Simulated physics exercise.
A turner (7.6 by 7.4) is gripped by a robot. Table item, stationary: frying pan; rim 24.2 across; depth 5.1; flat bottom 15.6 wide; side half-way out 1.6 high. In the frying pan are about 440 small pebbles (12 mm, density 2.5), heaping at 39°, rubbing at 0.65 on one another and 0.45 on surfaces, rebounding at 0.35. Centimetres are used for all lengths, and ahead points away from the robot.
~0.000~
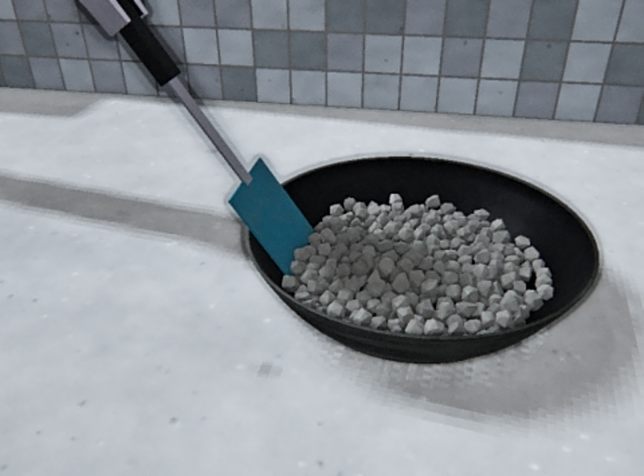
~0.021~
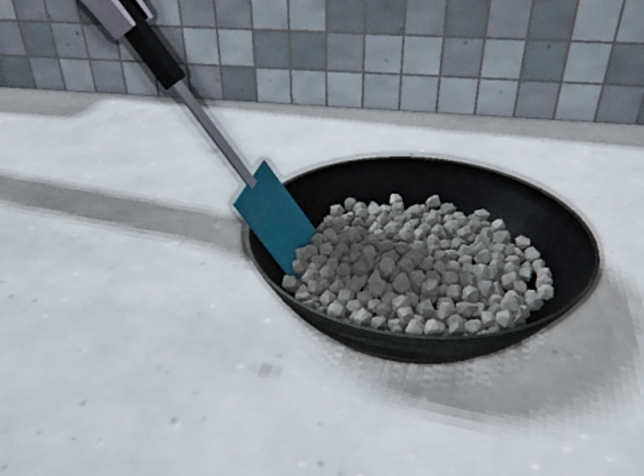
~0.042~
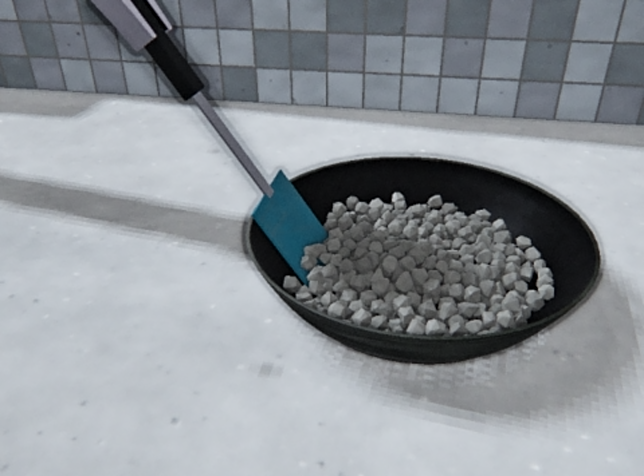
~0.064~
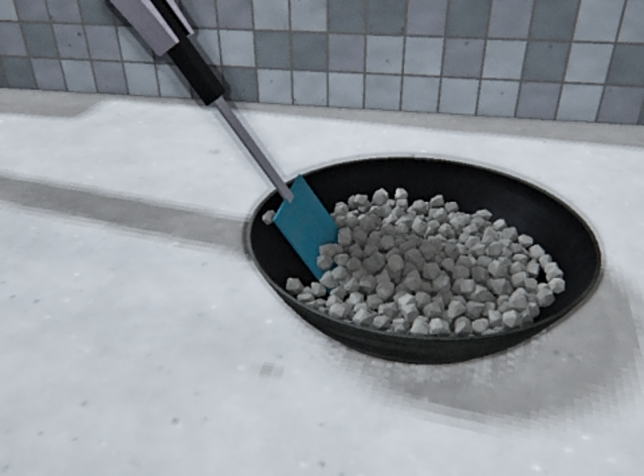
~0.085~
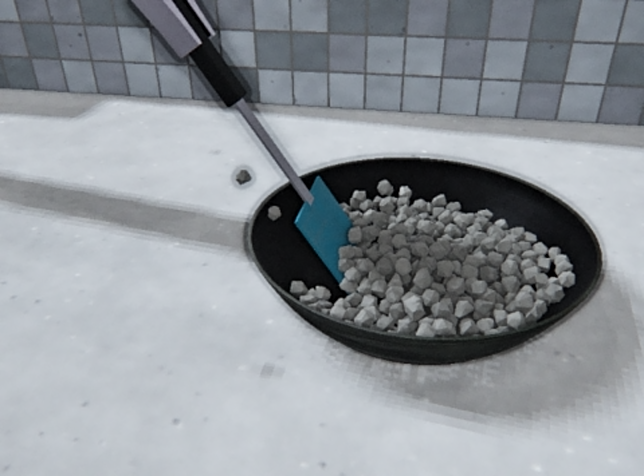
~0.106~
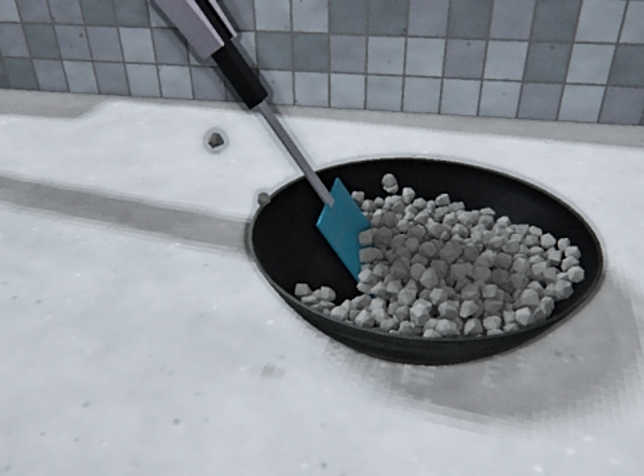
The footage shows a robot-held turner with a teal blade pushing grey pebbles rightward across a black frying pan on a pale surface, heaping them toward the right, while one pebble leaves over the left rim and moves further left.
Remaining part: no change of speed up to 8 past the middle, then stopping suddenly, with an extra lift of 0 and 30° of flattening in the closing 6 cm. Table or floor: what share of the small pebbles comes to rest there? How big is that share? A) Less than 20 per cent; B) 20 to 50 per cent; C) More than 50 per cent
A.
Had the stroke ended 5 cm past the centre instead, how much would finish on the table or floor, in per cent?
Estimate: Approx. 0 %.
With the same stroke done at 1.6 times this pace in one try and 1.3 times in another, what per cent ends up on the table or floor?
Some 10 per cent, then some 10 per cent, on the table or floor.
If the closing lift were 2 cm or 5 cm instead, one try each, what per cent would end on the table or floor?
Close to 10 and 15 percent respectively.
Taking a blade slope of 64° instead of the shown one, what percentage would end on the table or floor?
Some 10 in a hundred.
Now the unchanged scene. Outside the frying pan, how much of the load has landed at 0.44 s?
Roughly 5 percent.
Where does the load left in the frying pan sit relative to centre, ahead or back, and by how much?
I'd say close to 4.0 cm toward the front.
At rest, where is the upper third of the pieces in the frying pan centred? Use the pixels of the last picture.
I'd put it close to (531, 248).
After 0.16 s, sloping 56°, highest piece 16 above the table; 441 in the frying pan, 2 on the blade or in flight.
After 0.21 s, sloping 42°, highest piece 18 above the table; 440 in the frying pan, 3 on the blade or in flight.
After 0.44 s, sloping 26°, highest piece 7 above the table; 409 in the frying pan, 32 on the table or floor, 2 on the blade or in flight.
After 1.49 s, sloping 26°, highest piece 7 above the table; 406 in the frying pan, 37 on the table or floor.
At rest, 406 in the frying pan, 37 on the table or floor. That is 8 % on the table or floor.
